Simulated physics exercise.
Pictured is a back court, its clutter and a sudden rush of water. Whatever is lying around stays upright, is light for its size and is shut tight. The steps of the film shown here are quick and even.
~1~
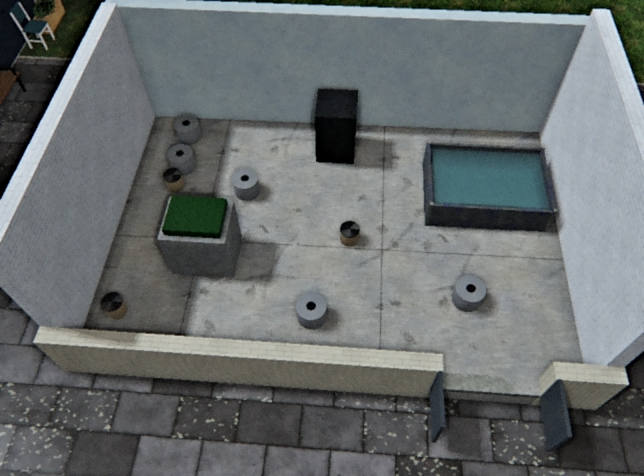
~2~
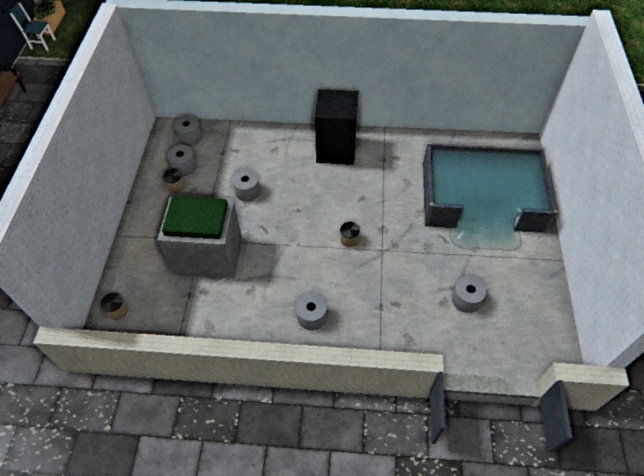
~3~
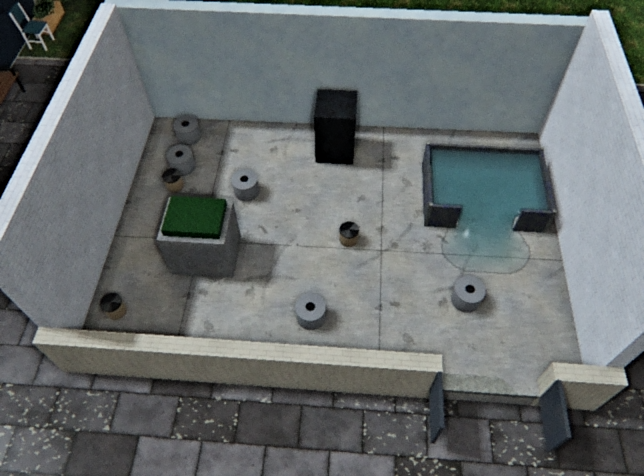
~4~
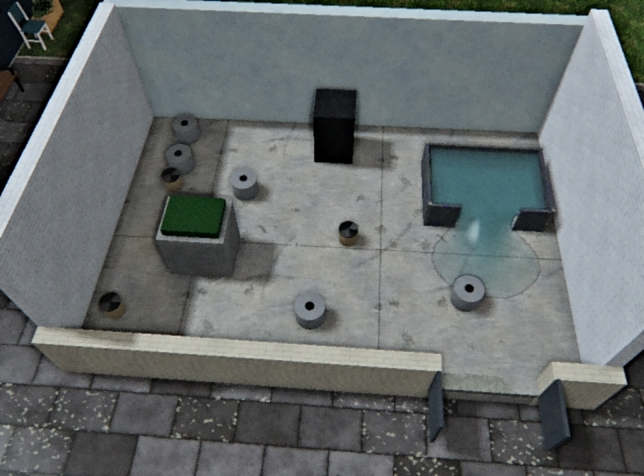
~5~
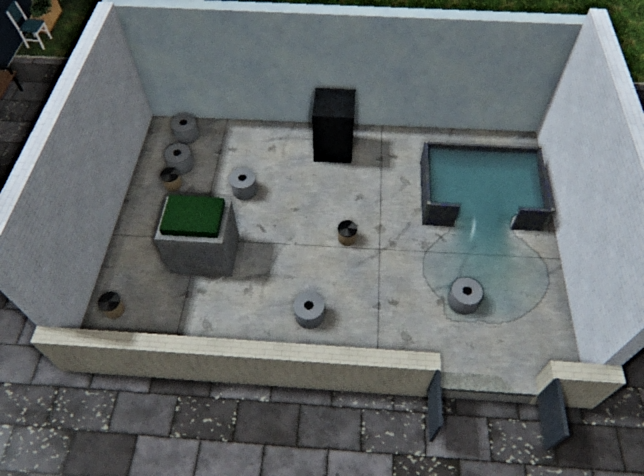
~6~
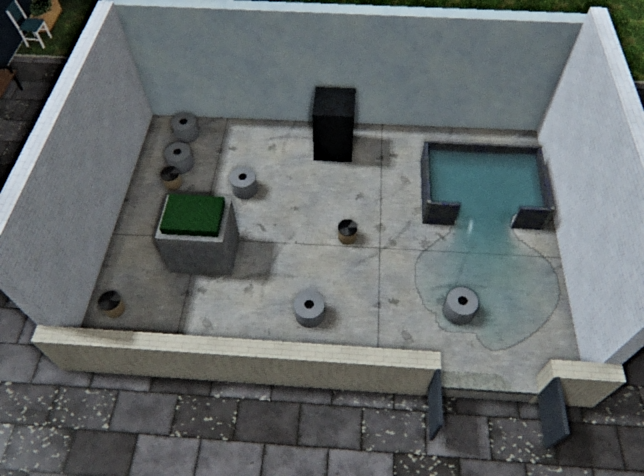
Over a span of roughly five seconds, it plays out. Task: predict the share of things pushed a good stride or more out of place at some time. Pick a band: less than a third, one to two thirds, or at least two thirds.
The fraction is less than a third of them.
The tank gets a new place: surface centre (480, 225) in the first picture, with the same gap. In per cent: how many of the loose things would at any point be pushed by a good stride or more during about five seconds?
It works out near 20 %.
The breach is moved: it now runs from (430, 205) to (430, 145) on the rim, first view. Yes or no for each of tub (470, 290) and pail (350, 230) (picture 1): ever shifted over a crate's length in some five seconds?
The first one came up short, the second went the full distance.
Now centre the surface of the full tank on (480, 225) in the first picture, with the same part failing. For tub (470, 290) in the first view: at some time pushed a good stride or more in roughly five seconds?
As for that object, it got carried that far.
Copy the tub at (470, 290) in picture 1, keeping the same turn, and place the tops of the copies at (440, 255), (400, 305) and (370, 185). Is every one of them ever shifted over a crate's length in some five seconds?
Taking them one at a time: Gets driven off, then gets driven off, then remains close.
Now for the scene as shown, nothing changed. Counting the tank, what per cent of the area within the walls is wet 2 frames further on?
Around 25 percent.
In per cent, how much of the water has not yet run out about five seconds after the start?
Some 68 per cent.
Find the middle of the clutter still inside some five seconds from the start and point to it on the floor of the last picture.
Near (218, 212).
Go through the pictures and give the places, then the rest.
A tub at (471, 288), on the bottom; a tub at (186, 123), on the bottom; 0 of 8 have shifted, in the first picture.
A tub at (471, 289) rests on the ground; a tub at (187, 124) rests on the ground; 0 of 8 have shifted, in the second picture.
A tub at (470, 289) rests on the ground; a tub at (186, 124), on the bottom; 0 of 8 have shifted, in the third picture.
A tub at (469, 288) rests on the ground; a tub at (185, 123) rests on the ground; 0 of 8 have shifted, in the fourth picture.
A tub at (467, 291), on the bottom, close to its start; a tub at (184, 123) rests on the ground; 1 of 8 have shifted, in the fifth picture.
A tub at (463, 301), on the bottom, close to its start; a tub at (184, 122), on the bottom; 1 of 8 have shifted, in the sixth picture.
A moment on, 1 of 8 are well off their spots; 0 afloat.
Next, 1 of 8 are well off their spots; 1 afloat.
Later, 1 of 8 are well off their spots; 0 afloat.
In the end, 2 of 8 are well off their spots, and 2 have been at some point; 0 afloat.
